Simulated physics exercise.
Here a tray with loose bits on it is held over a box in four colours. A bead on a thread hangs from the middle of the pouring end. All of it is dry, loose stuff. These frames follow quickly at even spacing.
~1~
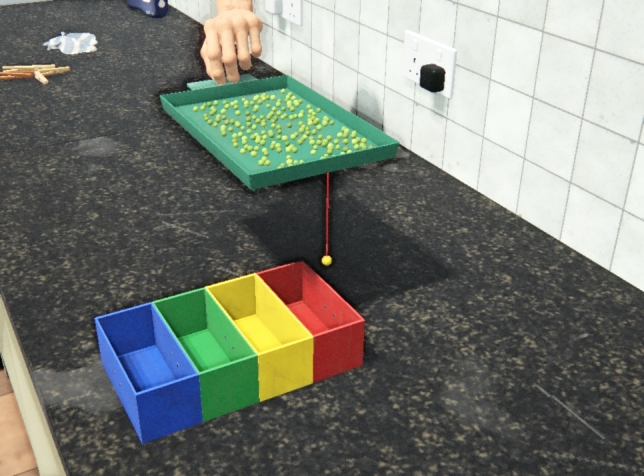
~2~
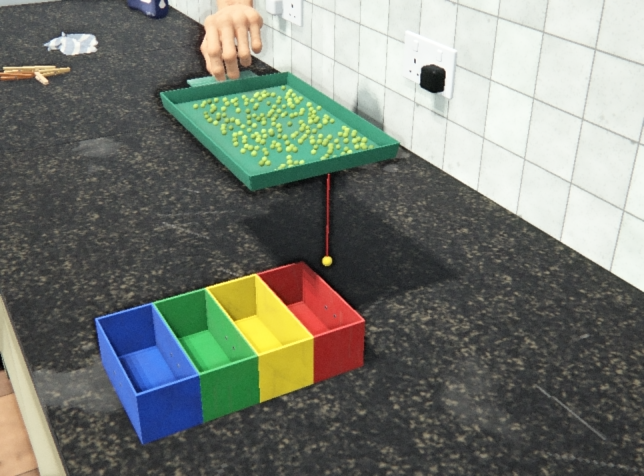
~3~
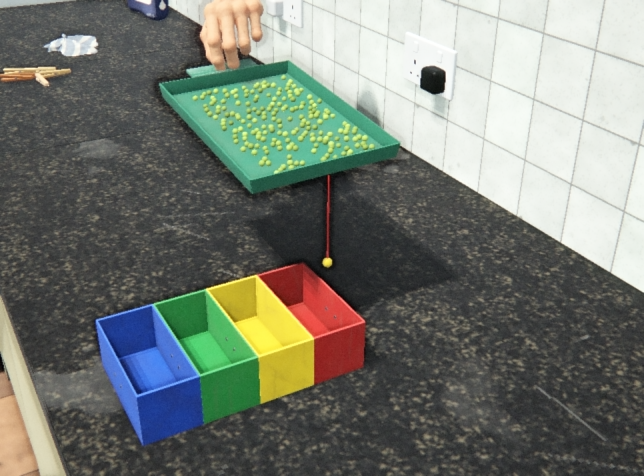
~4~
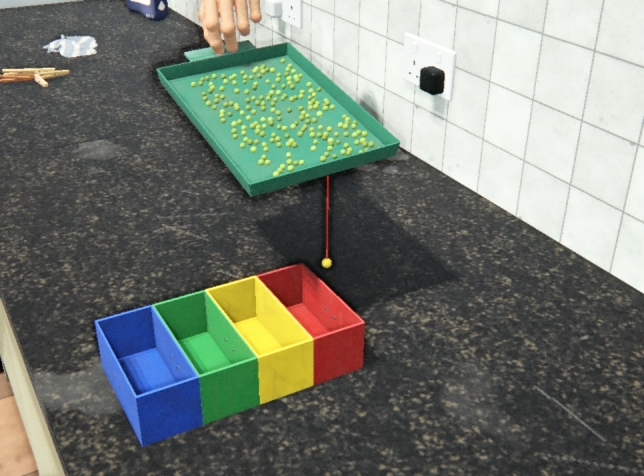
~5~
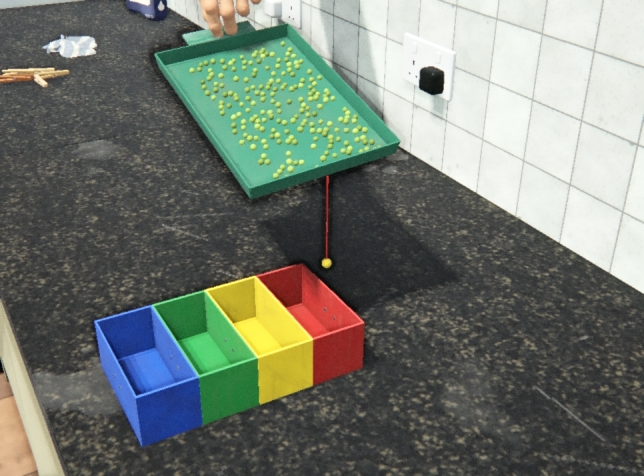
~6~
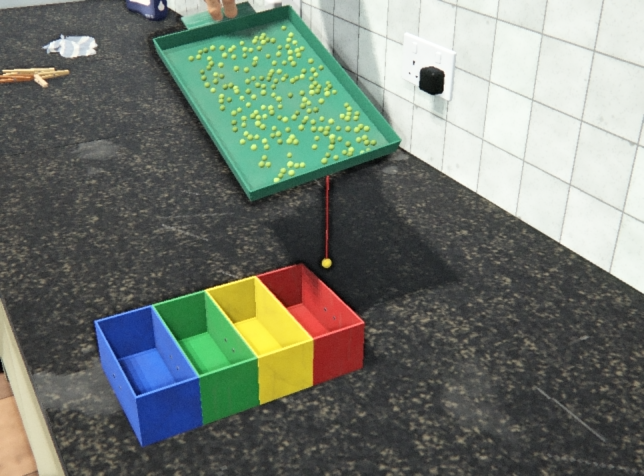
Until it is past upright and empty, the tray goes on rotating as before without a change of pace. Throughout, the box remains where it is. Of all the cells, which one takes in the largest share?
The largest share goes to the yellow cell.
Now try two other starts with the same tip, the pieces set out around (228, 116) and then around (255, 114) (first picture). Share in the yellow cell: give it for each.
First case: Some 70 %; second case: Some 70 %.
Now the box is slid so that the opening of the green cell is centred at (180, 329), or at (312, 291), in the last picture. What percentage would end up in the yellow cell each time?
I'd say about 30 percent, followed by about 0 percent.
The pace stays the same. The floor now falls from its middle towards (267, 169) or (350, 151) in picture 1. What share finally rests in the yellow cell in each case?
First case around 70 per cent, second case 0 per cent.
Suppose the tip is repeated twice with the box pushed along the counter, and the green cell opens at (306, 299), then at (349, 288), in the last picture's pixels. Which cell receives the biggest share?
Result 1: The blue one. Result 2: The cell in blue.
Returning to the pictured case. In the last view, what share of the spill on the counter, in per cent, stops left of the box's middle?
Estimate: About 0 in every hundred.
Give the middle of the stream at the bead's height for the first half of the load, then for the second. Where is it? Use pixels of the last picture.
Earlier half at (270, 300), later half at (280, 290).
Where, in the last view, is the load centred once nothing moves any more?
Around (285, 354).
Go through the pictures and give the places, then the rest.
Corners of the pouring end (251, 173) and (396, 142), level; middle of the load (279, 128), dried peas; bead on its thread (327, 261); blue cell (170, 404); green cell (230, 383); yellow cell (286, 364); red cell (338, 346), in the first picture.
Corners of the pouring end (251, 174) and (396, 142), level; middle of the load (279, 126), in the second picture.
Corners of the pouring end (252, 178) and (397, 142), tipped barely, lowest at the left corner; middle of the load (279, 122), in the third picture.
Corners of the pouring end (251, 182) and (397, 141), tipped a little, lowest at the left corner; middle of the load (279, 113), in the fourth picture.
Corners of the pouring end (251, 185) and (397, 140), tipped clearly, lowest at the left corner; middle of the load (278, 105), in the fifth picture.
Corners of the pouring end (251, 189) and (398, 139), tipped clearly, lowest at the left corner; middle of the load (279, 99), roughly half on the move; blue cell (170, 407); green cell (230, 386); yellow cell (286, 367); red cell (338, 349), in the sixth picture.
Just after the last frame, tray tipped steeply; the larger part on the tray; just a few in the yellow cell; roughly a quarter falling or outside the box.
A moment on, tray tipped past a quarter turn; roughly half on the tray; roughly a quarter in the yellow cell; about a tenth in the red cell; just a few in the green cell; about a tenth falling or outside the box.
Further on, tray tipped past a quarter turn; roughly half in the yellow cell; roughly a third in the red cell; just a few in the green cell; about a tenth falling or outside the box.
When it is over, tray tipped past a quarter turn; roughly half in the yellow cell; roughly a third in the red cell; just a few in the green cell; not one in the blue cell; about a tenth outside the box.
